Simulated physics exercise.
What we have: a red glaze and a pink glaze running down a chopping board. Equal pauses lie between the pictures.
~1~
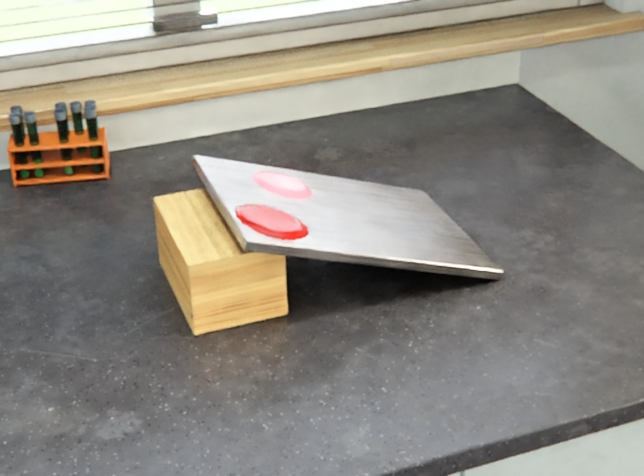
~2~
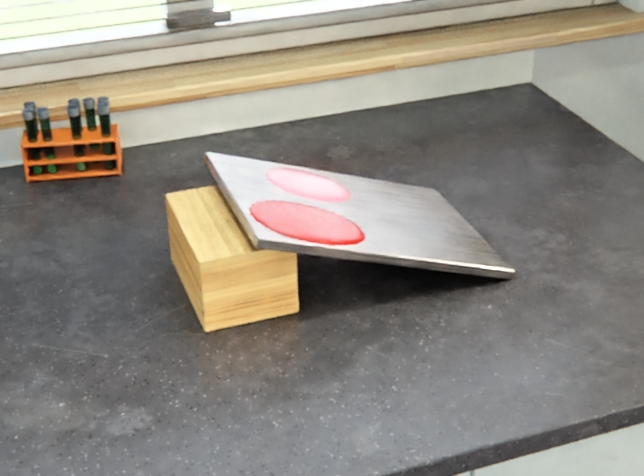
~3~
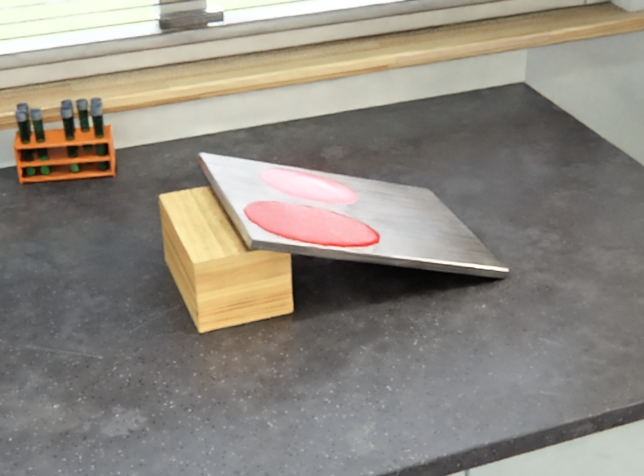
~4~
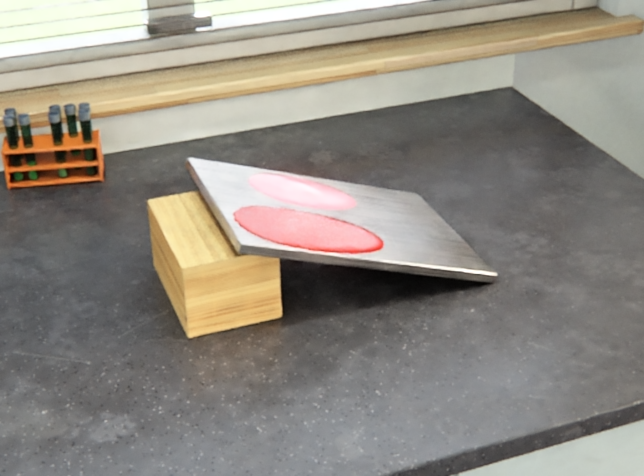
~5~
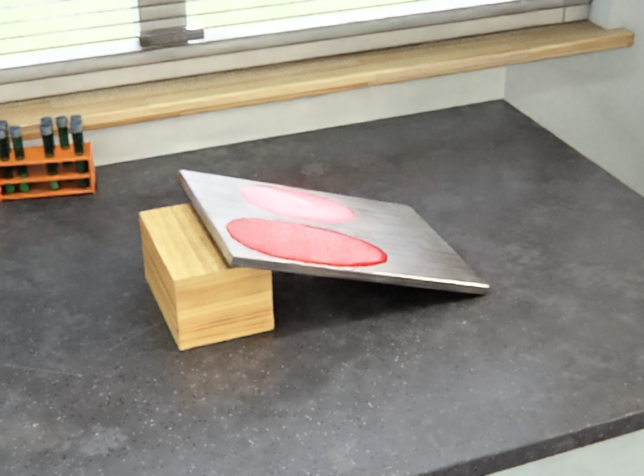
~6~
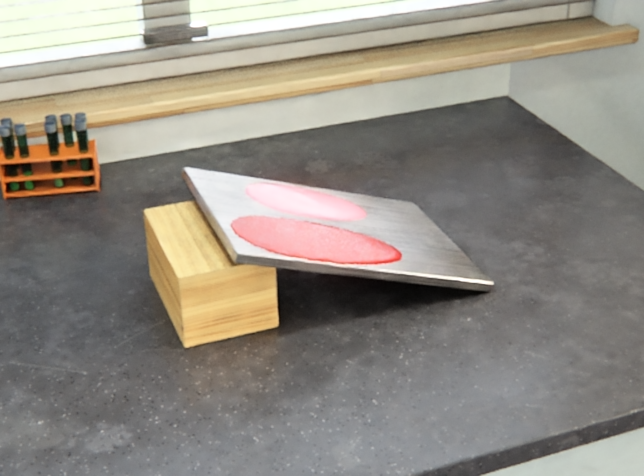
A red glaze and a pink glaze spread down a tilted board propped on a wooden block, the red patch stretching quickly at first and then more slowly, staying larger than the pink one.
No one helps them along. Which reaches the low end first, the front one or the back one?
The front one gets there first.
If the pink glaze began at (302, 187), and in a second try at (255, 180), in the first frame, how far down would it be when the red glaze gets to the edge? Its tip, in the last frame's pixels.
At about (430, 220), and at (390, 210).
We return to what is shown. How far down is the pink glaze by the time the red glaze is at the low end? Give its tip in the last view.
Around (410, 216).
Soon after, the red glaze is three quarters of the way down; the pink glaze is three quarters of the way down.
Later, the red glaze is close to the edge; the pink glaze is close to the edge.
In the end, the red glaze is at the low edge; the pink glaze is close to the edge.
